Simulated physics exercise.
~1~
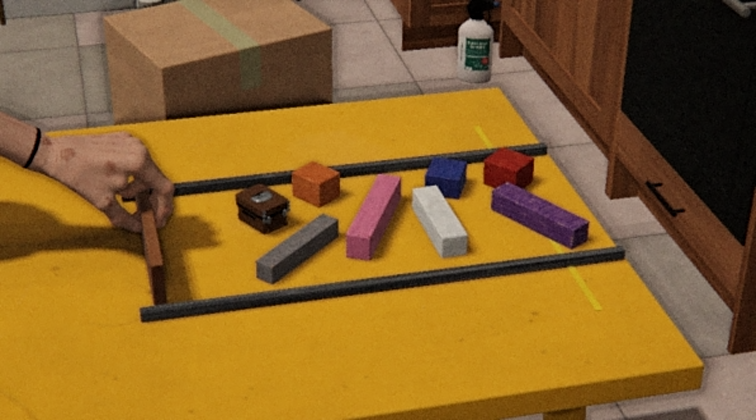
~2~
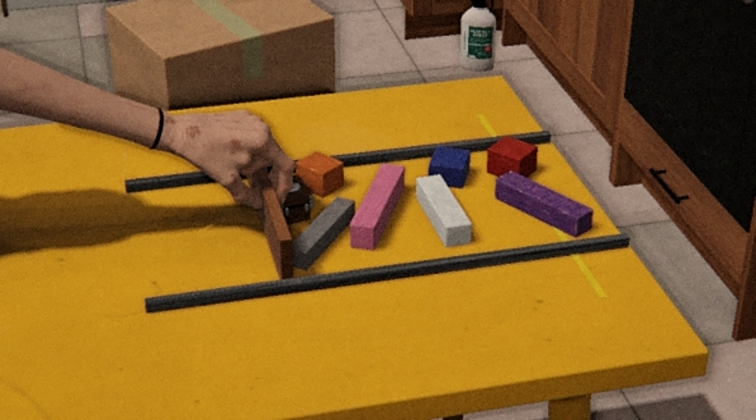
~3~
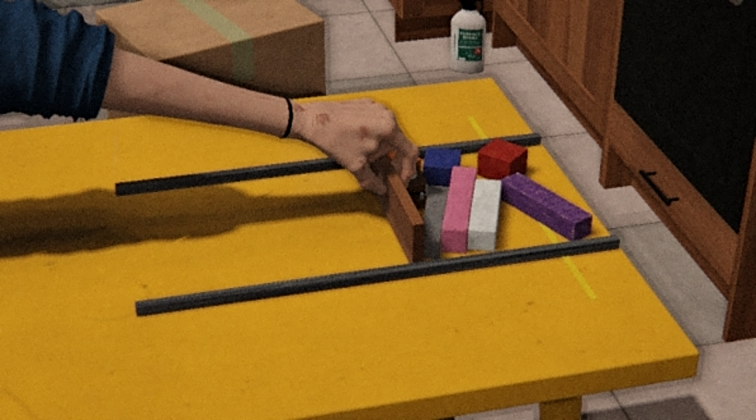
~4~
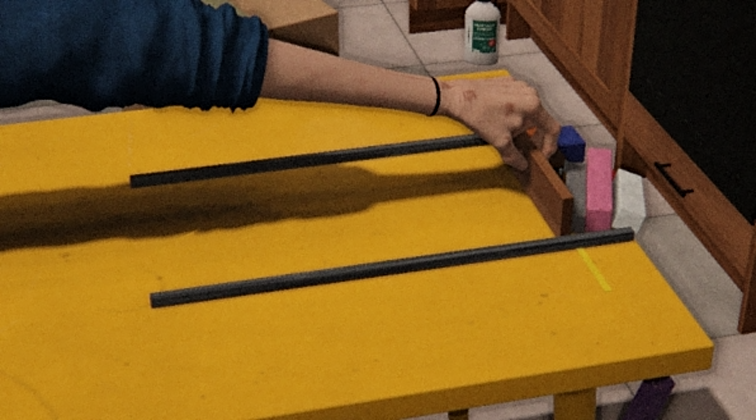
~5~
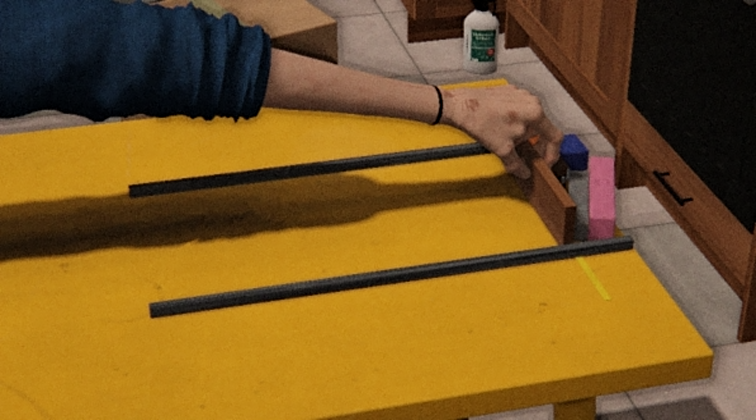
A hand slid an upright wooden board rightward between two dark rails on a yellow table, bunching the colourful blocks and bars together until the purple, red and white pieces went over the far end, while the pink bar stayed at the edge.
